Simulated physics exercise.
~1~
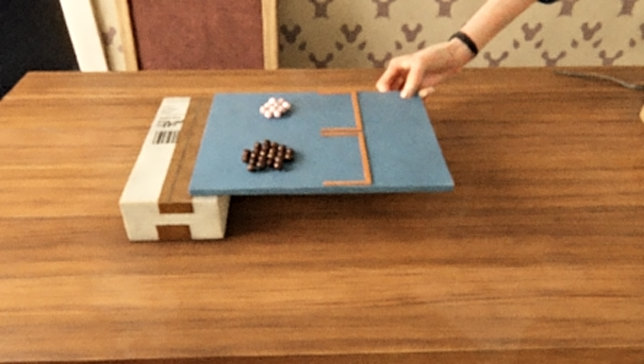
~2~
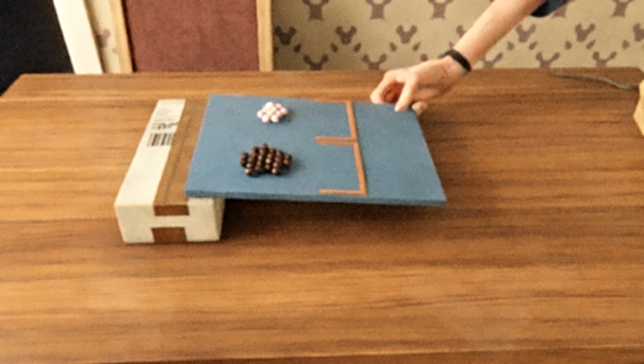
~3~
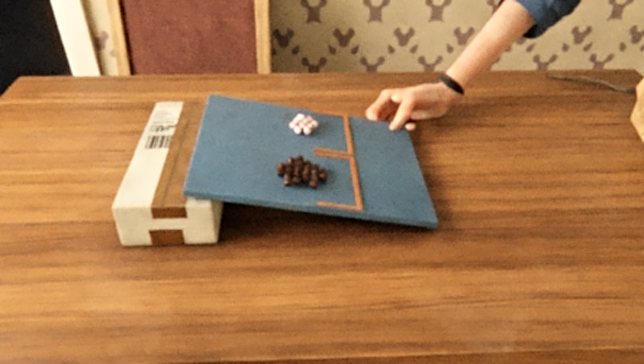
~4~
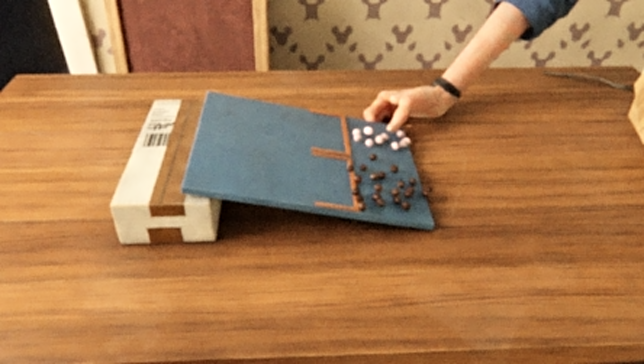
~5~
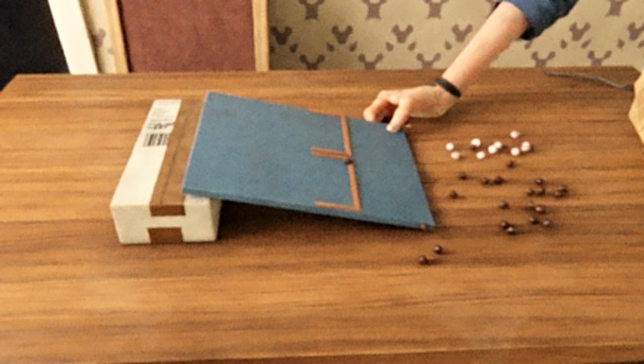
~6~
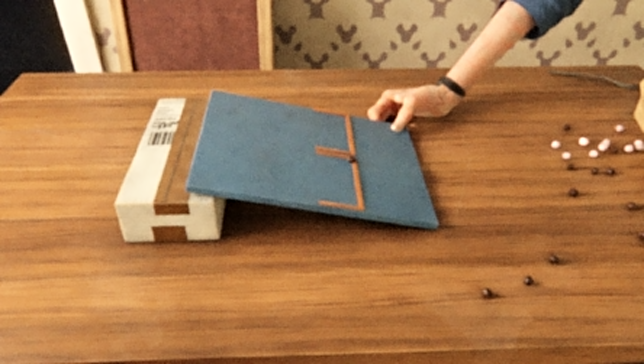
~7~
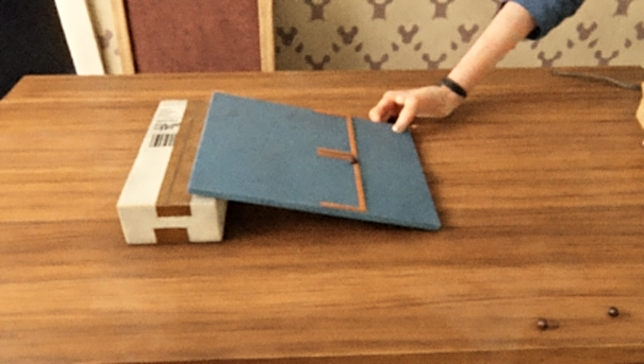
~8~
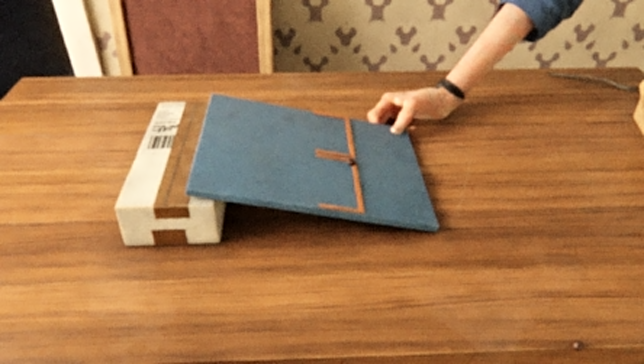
In this clip, a hand lowers the right end of a blue board resting on a box, and heaps of pink-white and dark brown beads slide past two orange barriers, scattering rightward across the wooden table until almost none remain in view beside the tilted board.
